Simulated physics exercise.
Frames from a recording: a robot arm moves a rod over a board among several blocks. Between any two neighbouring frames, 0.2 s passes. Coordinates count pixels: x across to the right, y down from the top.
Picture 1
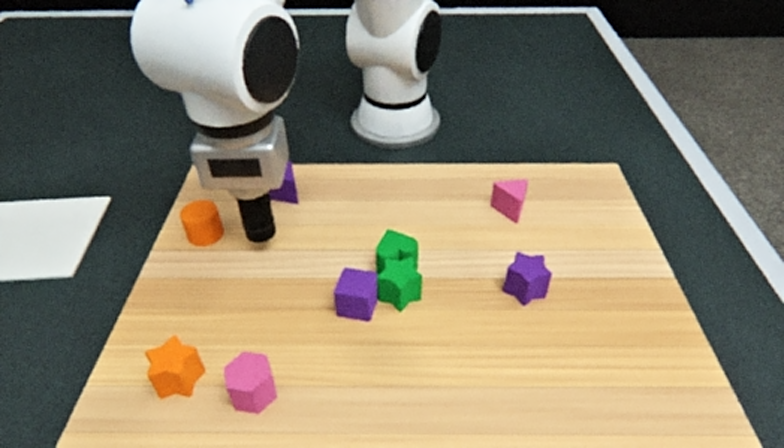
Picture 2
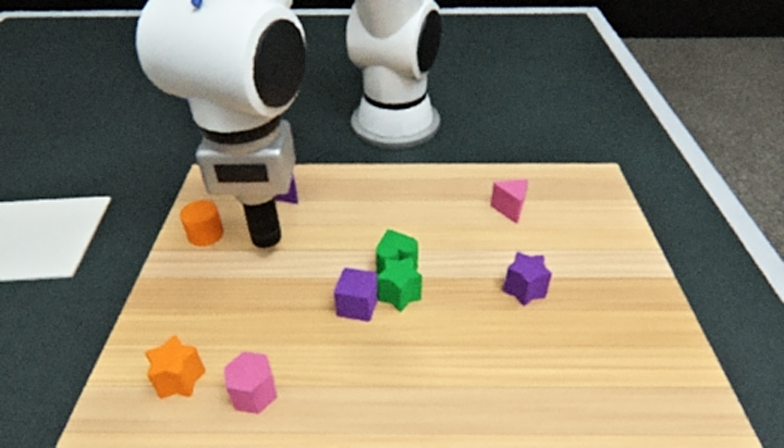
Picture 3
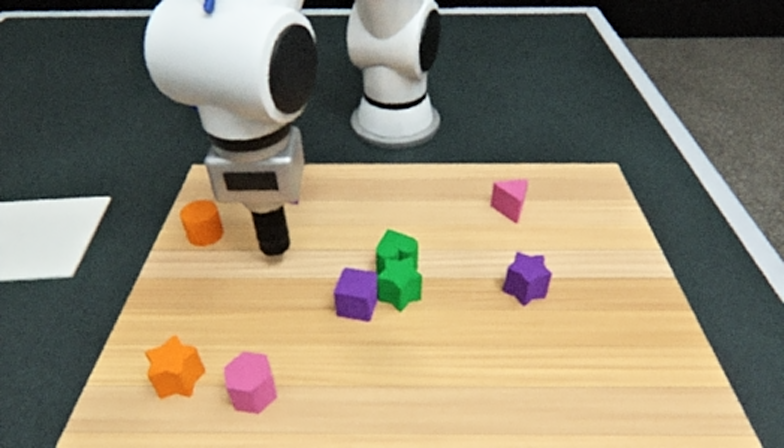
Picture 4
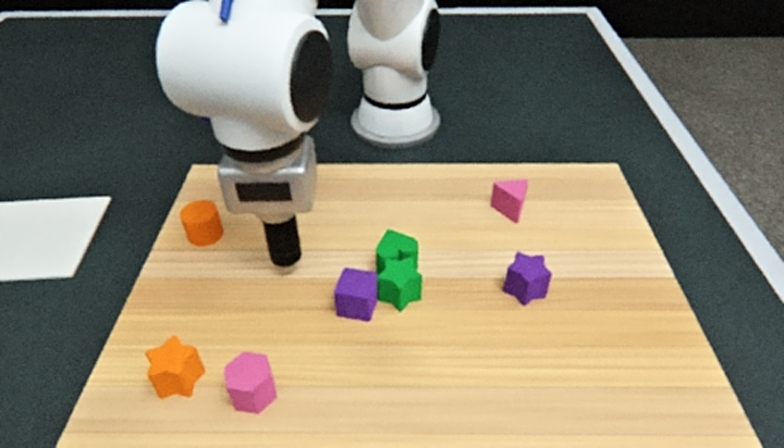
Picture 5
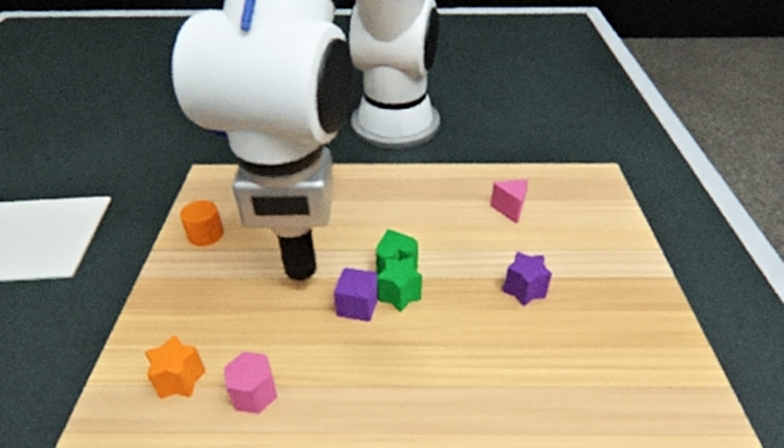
A light wooden board lies on a dark table, seen from above and in front by a still camera, with a second white robotic device standing behind it. Orange, pink, green and purple blocks are scattered across the board, a purple cube beside the green ones near the middle. From the upper left, a white robot arm moves its black rod slowly rightward and nearer, touching no blocks.
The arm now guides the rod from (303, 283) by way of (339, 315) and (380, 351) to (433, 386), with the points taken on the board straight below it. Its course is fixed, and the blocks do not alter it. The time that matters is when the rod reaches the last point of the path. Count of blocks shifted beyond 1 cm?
I think two will be displaced.
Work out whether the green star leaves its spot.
That block slides.
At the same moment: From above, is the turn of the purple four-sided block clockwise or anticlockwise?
Looking down: Anticlockwise.
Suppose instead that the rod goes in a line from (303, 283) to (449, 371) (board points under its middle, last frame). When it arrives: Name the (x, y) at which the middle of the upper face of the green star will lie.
In the picture, it is at (423, 275).
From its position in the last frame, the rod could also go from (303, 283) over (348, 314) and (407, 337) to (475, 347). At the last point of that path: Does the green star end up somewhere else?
Yes, that is what happens.
What follows on the original path. One third of the way, rod (338, 302); purple four-sided block (373, 290), turned 20° anticlockwise; green star (409, 270), turned 15° anticlockwise.
Two thirds of the way, rod (380, 339); purple four-sided block (397, 299), turned 60° anticlockwise; green star (416, 269), turned 35° anticlockwise.
At the end, rod (434, 373); purple four-sided block (397, 299), turned 60° anticlockwise; green heart-shaped block not moved; green star (416, 269), turned 35° anticlockwise.
